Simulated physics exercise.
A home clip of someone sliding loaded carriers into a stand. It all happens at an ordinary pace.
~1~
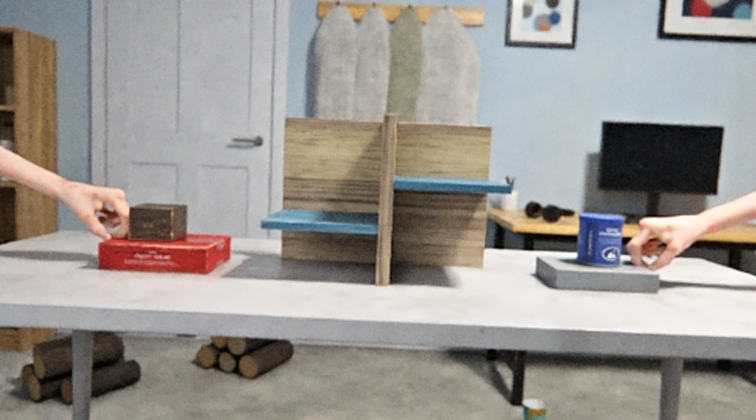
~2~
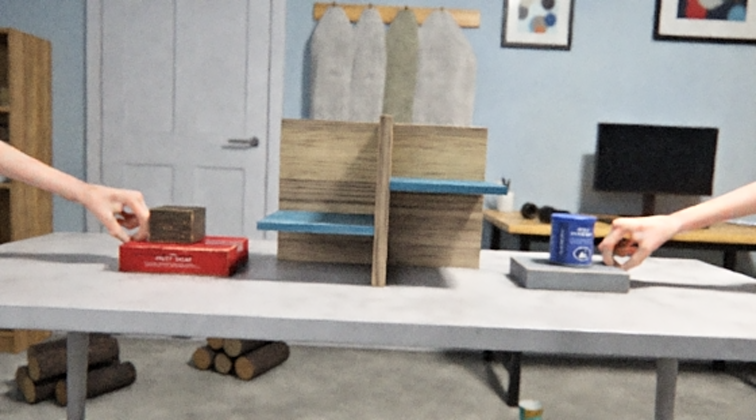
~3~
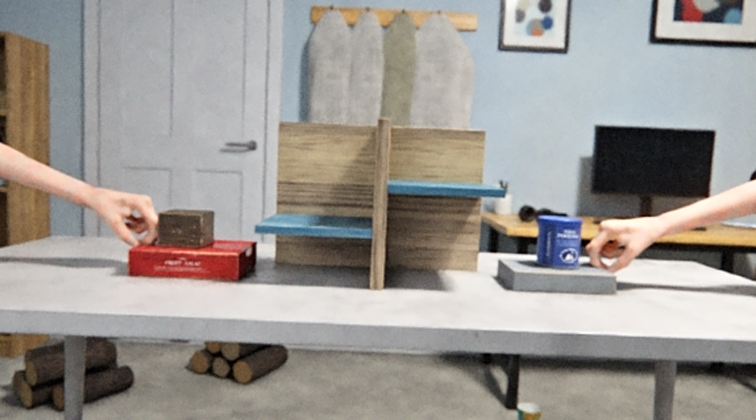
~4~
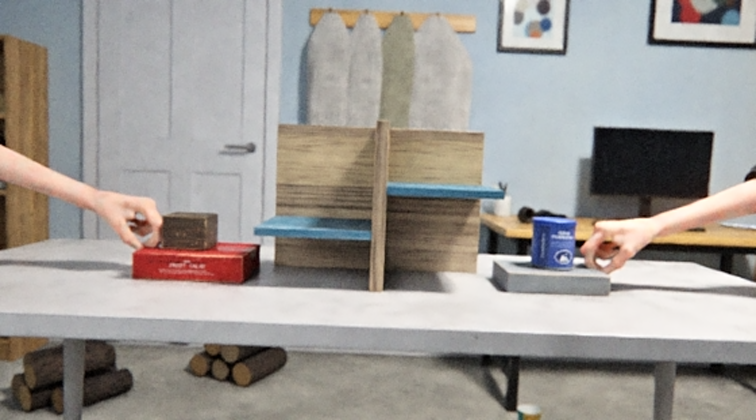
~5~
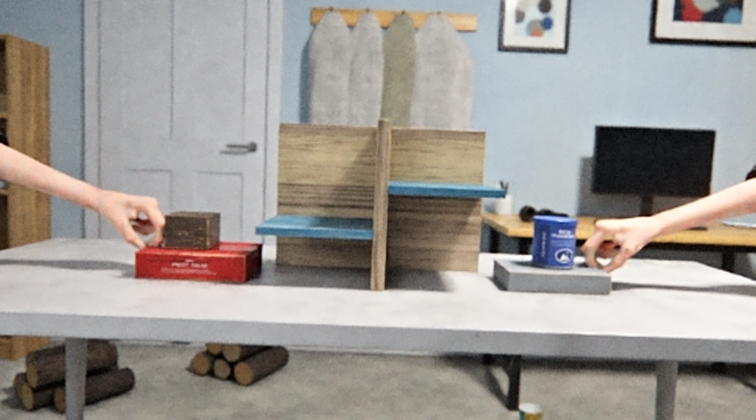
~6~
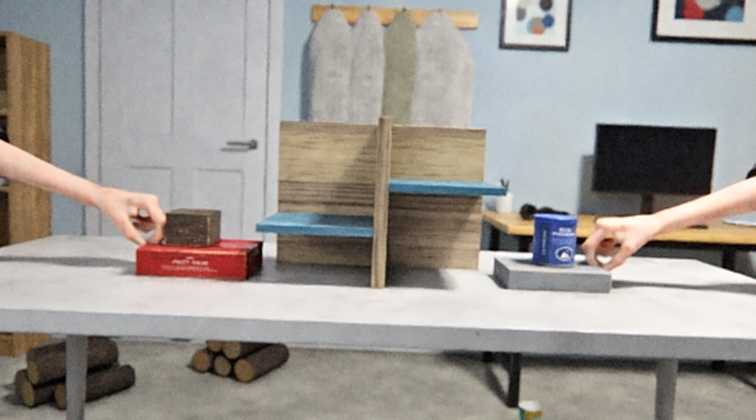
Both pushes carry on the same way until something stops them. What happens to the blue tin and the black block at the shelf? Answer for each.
Here the blue tin rides in untouched and the black block gets scraped off its spot.
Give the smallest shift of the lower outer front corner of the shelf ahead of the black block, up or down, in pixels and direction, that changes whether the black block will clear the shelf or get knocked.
Roughly 12 pixels up.
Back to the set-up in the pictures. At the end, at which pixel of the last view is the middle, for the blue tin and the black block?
Near (448, 236) and (228, 250).
Then, 0.90 s later than the last frame, blue tin riding along near (510, 239); black block riding along near (243, 229).
Then, 1.56 s later than the last frame, blue tin riding along near (465, 237); black block tilted by 17° near (245, 229).
Then, 1.70 s later than the last frame, blue tin riding along near (455, 237); black block tilted by 67° near (239, 241).
When it is over, the blue tin passes below, near (448, 236); the black block is knocked back, near (228, 250).
